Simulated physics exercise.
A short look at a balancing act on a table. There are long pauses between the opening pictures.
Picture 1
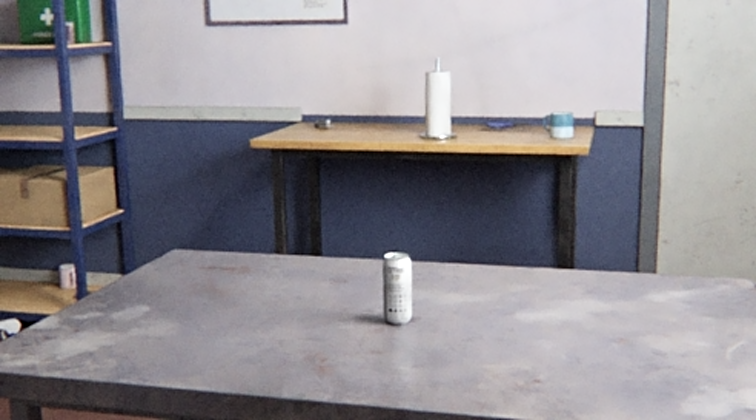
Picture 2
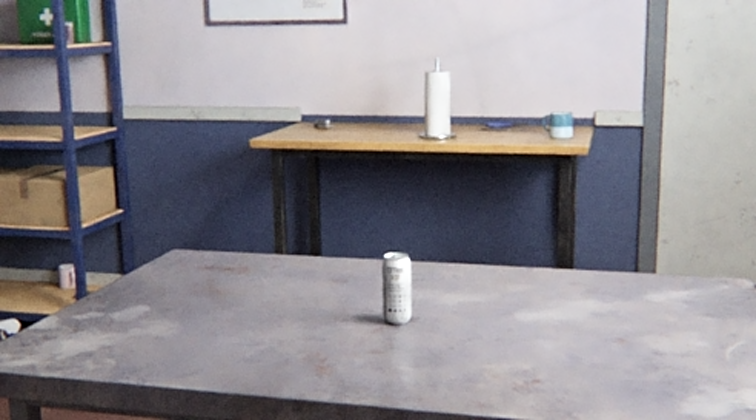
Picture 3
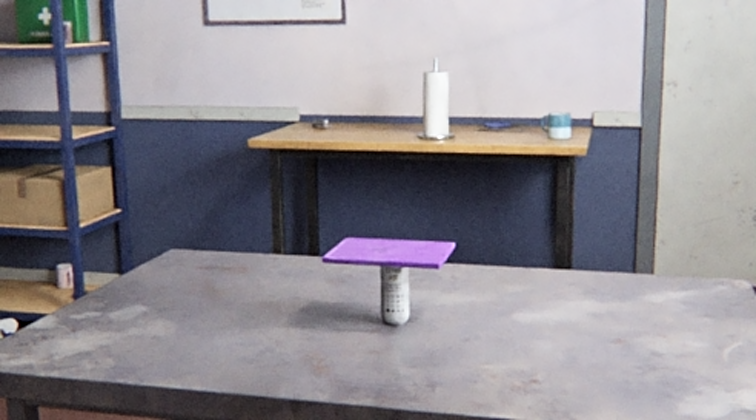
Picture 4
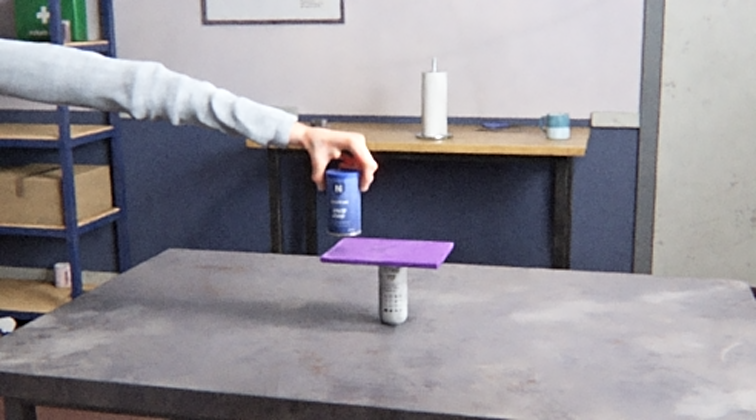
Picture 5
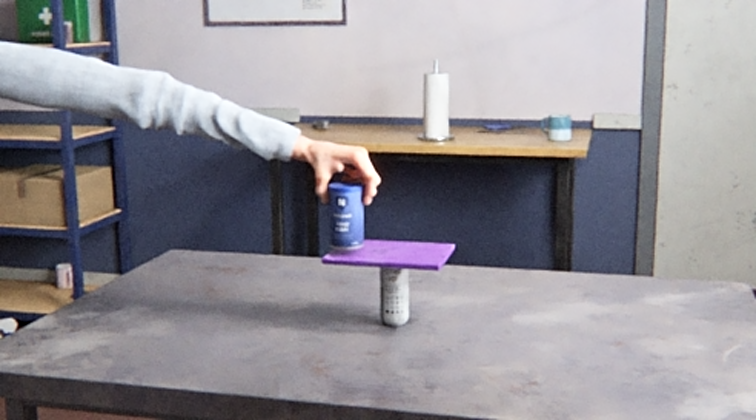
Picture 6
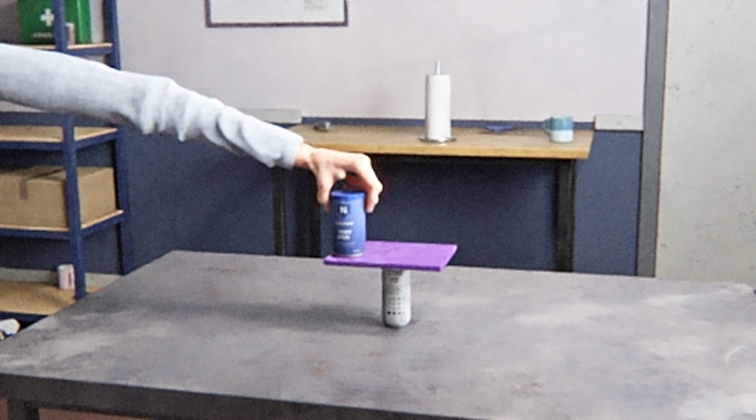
The video shows a white can on a gray table, then a purple board resting on top of it. A hand reaches in from the left and lowers a blue tin onto the board's left side, keeping hold of it.
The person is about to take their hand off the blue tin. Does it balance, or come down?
In the end the stack gives way.
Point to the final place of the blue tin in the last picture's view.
Near (295, 311).
Then, 0.40 s past the last view, blue tin now fallen; purple lid on its side.
Then, 0.50 s past the last view, purple lid on its side.
Finally, fallen, blue tin and purple lid; white can still in place. Final places as the last picture's camera would see them, blue tin near (295, 311). The stack loses its balance.
